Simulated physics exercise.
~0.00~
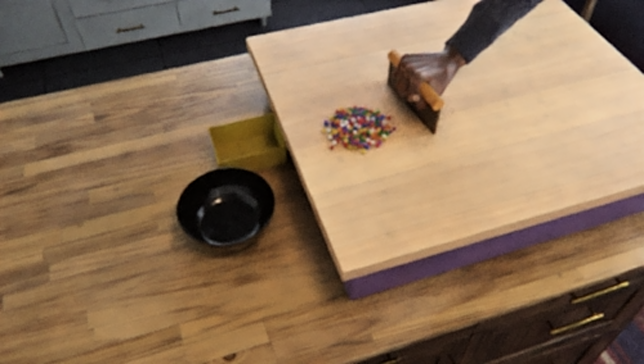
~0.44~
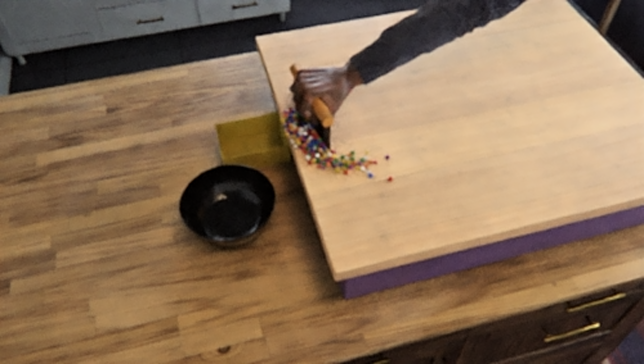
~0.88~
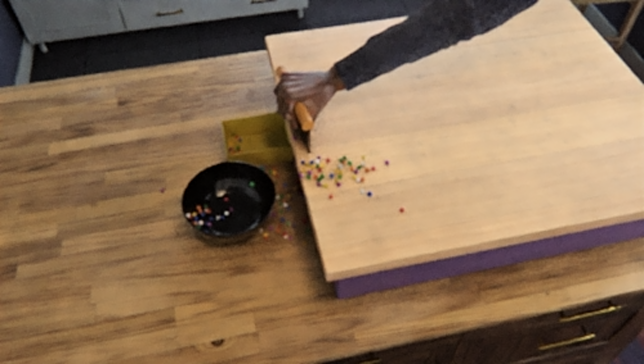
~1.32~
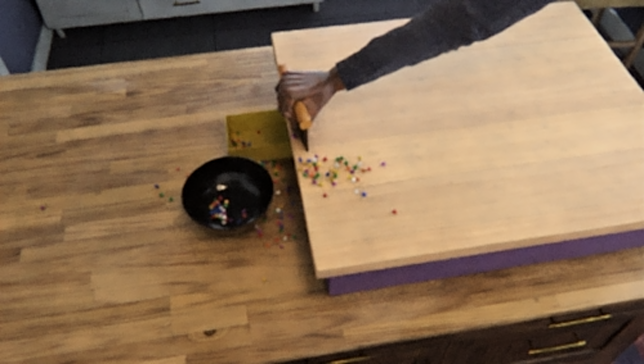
A hand in a dark sleeve grips an orange-handled scraper on a raised pale wooden board, just right of a pile of small, many-coloured beads. It pushes the scraper left, driving the beads to the board's left edge and stringing some out behind. Beads spill over the side as the scraper halts at the edge. Some drop into the black bowl below and a few into the yellow tin beside it, but many miss and scatter across the wooden counter. At the end, a loose patch remains on the board, the hand still holding the scraper.
